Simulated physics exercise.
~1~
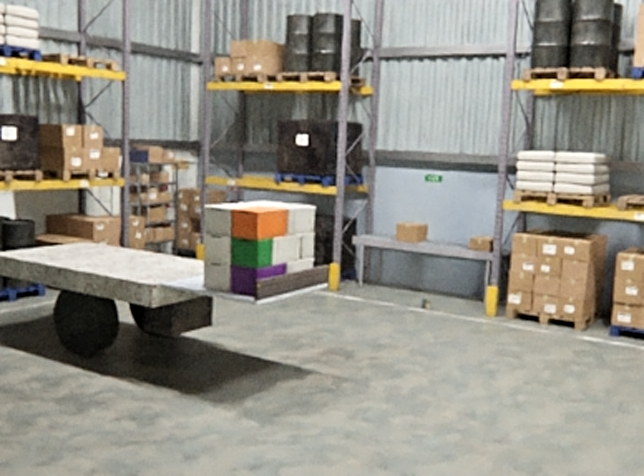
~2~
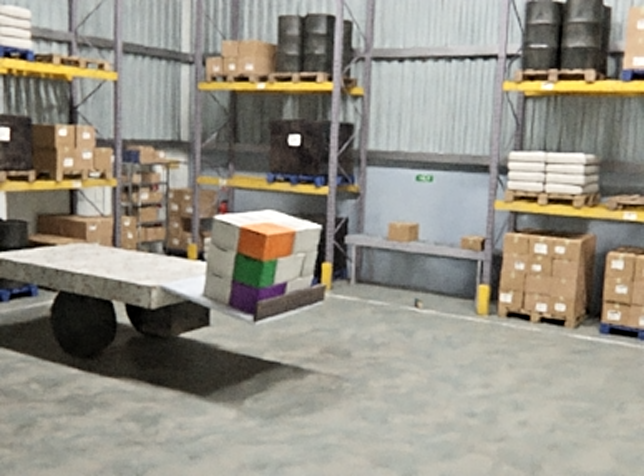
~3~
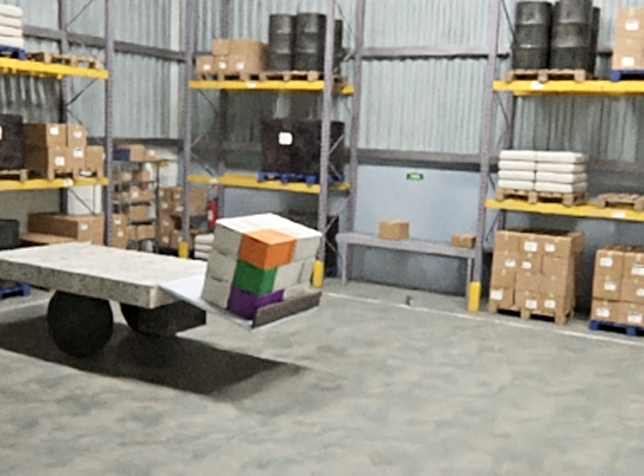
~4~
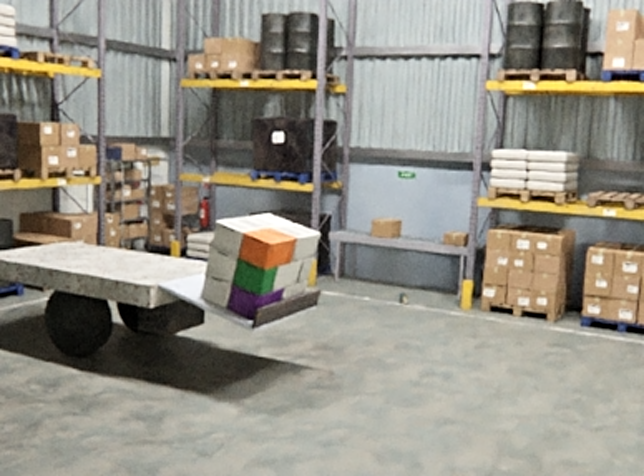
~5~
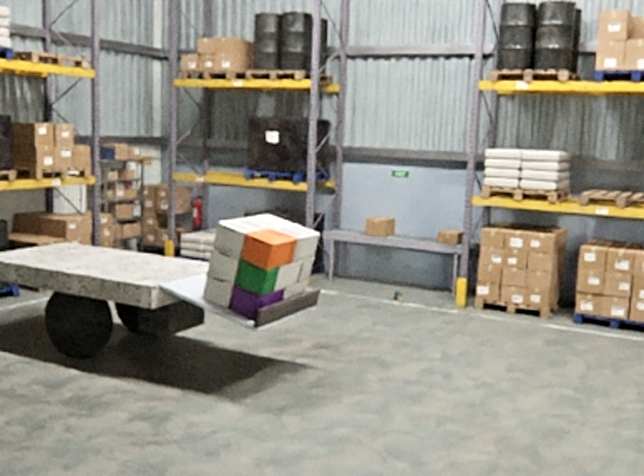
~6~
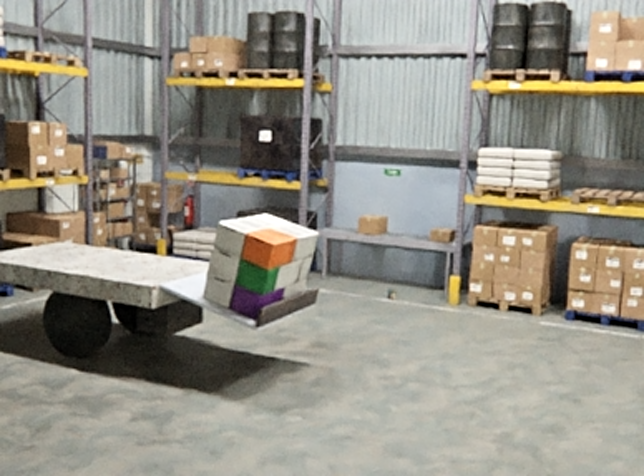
Warehouse with a stack of white, orange, green and purple totes tilting on a flat-bed's drop flap, then resting without falling.
